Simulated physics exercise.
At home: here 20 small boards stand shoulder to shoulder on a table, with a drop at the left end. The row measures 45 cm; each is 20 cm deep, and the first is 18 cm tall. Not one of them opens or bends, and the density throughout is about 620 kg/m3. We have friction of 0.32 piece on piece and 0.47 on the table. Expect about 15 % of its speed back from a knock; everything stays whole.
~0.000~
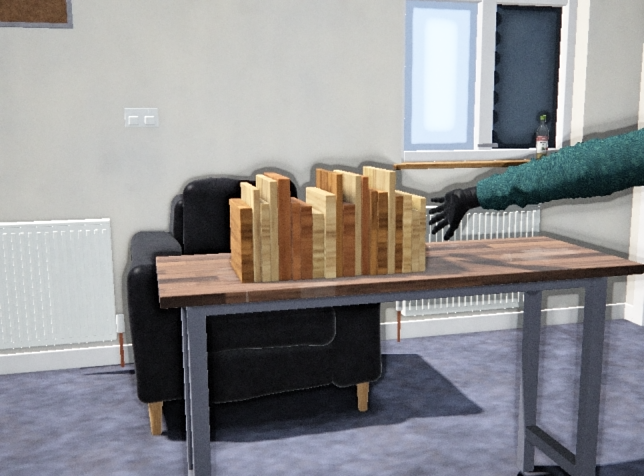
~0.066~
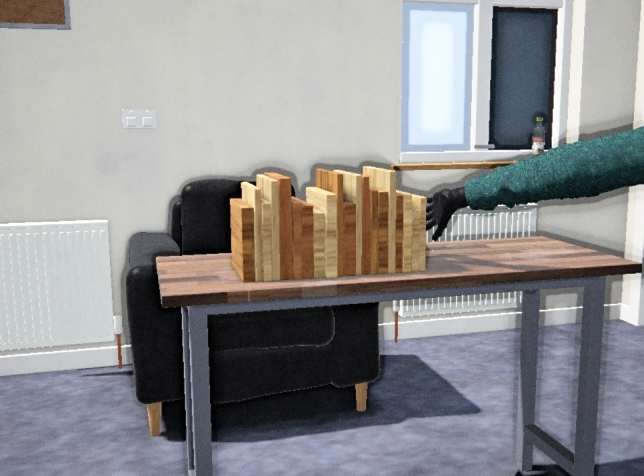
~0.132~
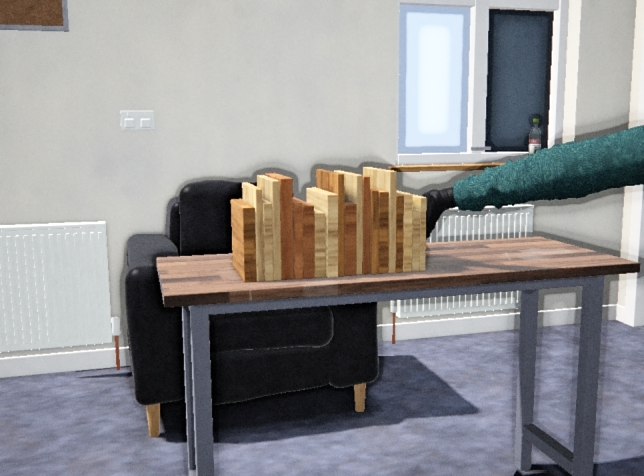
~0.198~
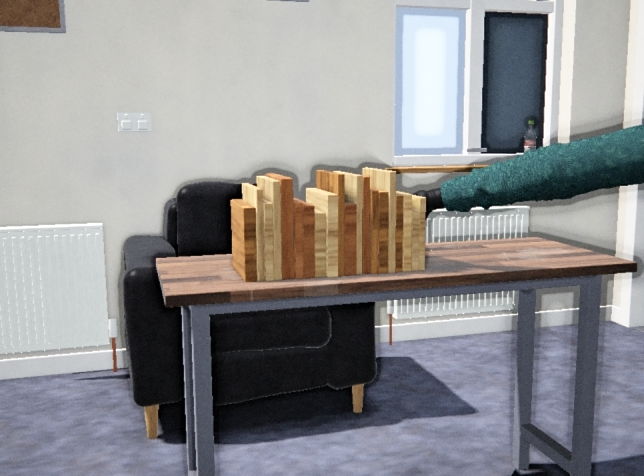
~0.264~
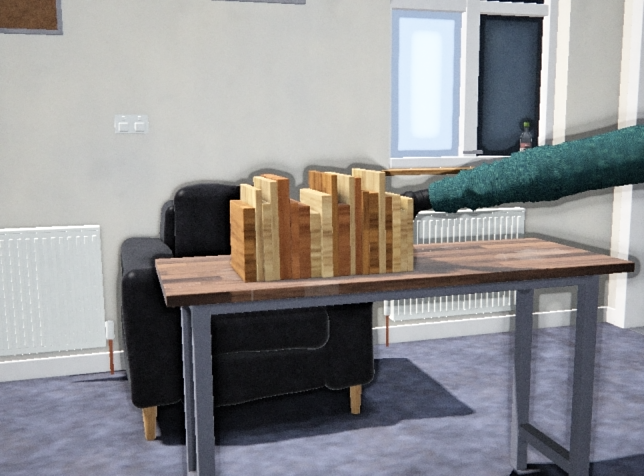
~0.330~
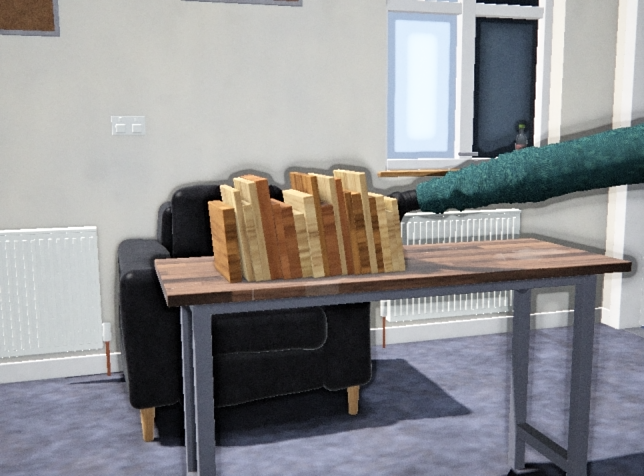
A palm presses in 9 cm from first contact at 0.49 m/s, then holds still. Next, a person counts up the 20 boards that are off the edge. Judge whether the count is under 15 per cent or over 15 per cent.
The count comes to fewer than 15 in 100 of the row.
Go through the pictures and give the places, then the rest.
In the first frame (pixels give the middle of a visible side; the camera moves round a little), hand (457, 206) 10 cm from the first; none has stirred.
The second frame shows hand (446, 206) 7 cm from the first.
The third frame shows hand (434, 207) 33 mm from the first.
The fourth frame shows hand 1 mm in.
The fifth frame shows hand 31 mm in; movement in 13 of them.
The sixth frame shows hand 6 cm in; steepest lean 8°, the board at (244, 237); movement in 20 of them.
After 0.40 s, none of the 20 boards off the edge, 20 disturbed.
In the end (1.2 s), 1 of the 20 boards off the edge. That is 5 per cent.
